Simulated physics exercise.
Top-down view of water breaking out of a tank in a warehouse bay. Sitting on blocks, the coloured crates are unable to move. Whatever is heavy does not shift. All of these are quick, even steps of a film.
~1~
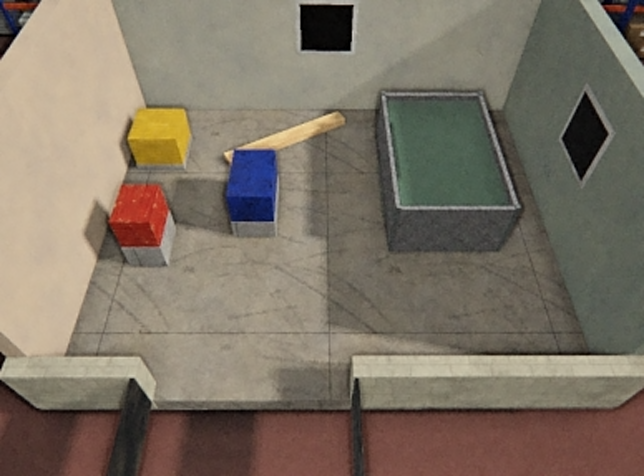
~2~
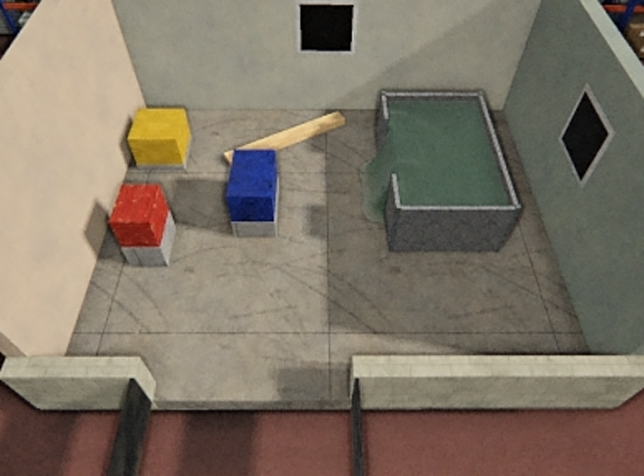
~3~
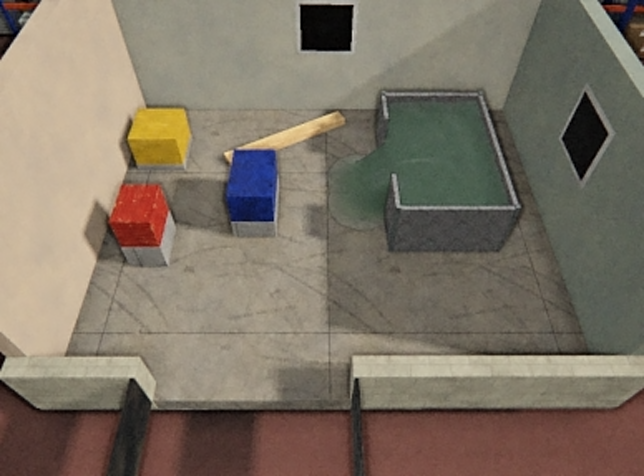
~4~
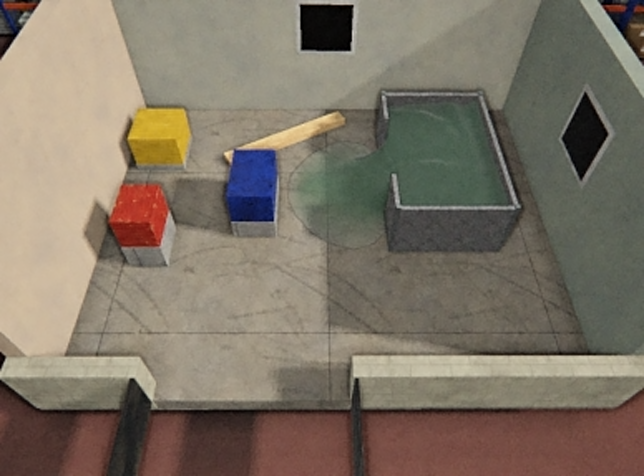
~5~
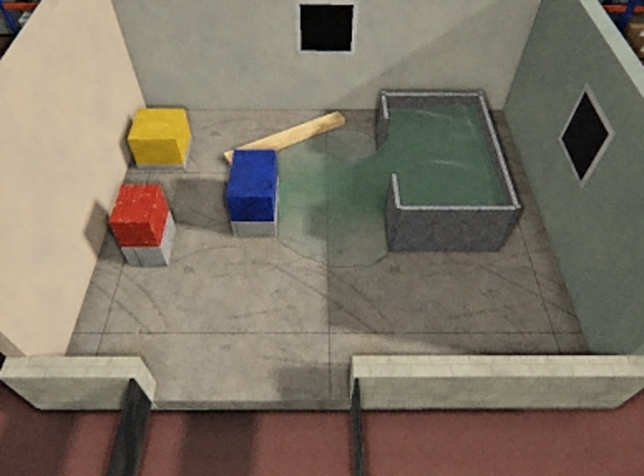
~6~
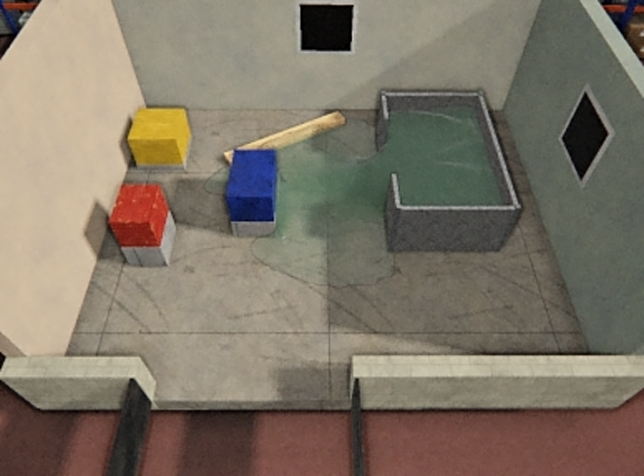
Greenish water pours through a gap in the left side of a gray tank and spreads leftward across the warehouse floor, reaching around the blue crate, while the red, yellow and blue crates and the wooden plank stay still.
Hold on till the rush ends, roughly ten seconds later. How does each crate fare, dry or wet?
My prediction: The blue crate has water on it afterwards. The red crate has no water on it afterwards. The yellow crate has water on it afterwards.
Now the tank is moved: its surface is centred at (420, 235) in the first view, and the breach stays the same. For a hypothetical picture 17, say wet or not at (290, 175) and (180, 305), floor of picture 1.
Taking the spots in order: Swamped, swamped.
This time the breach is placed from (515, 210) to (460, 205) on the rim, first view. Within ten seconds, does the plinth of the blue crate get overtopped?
After ten seconds, the blue crate is still clear.
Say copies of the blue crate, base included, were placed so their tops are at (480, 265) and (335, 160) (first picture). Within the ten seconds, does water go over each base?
Crate one: Stays clear. Crate two: Is inundated.
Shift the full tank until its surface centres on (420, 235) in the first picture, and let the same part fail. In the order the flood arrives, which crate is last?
I'd go with the one in yellow.
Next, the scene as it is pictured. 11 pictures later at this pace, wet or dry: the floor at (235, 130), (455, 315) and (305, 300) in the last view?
Going through them in order, I'd say drenched, clear and drenched.
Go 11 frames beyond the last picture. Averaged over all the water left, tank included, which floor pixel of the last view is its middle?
The water's centre sits above (337, 191).
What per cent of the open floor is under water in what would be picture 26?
Close to 75 percent, by my reckoning.
A moment on, water covers 40 % of the floor; the blue crate water round its plinth, the red crate not reached, the yellow crate water round its plinth.
Next, water covers 60 % of the floor; the blue crate water round its plinth, the red crate water round its plinth, the yellow crate water round its plinth.
Then, water covers 75 % of the floor; the blue crate water round its plinth, the red crate water round its plinth, the yellow crate water round its plinth.
Later, water covers 85 % of the floor; the blue crate water round its plinth, the red crate water round its plinth, the yellow crate water round its plinth.
In the end, water covers 100 % of the floor; the blue crate was topped, the red crate stayed above the water, the yellow crate was topped.
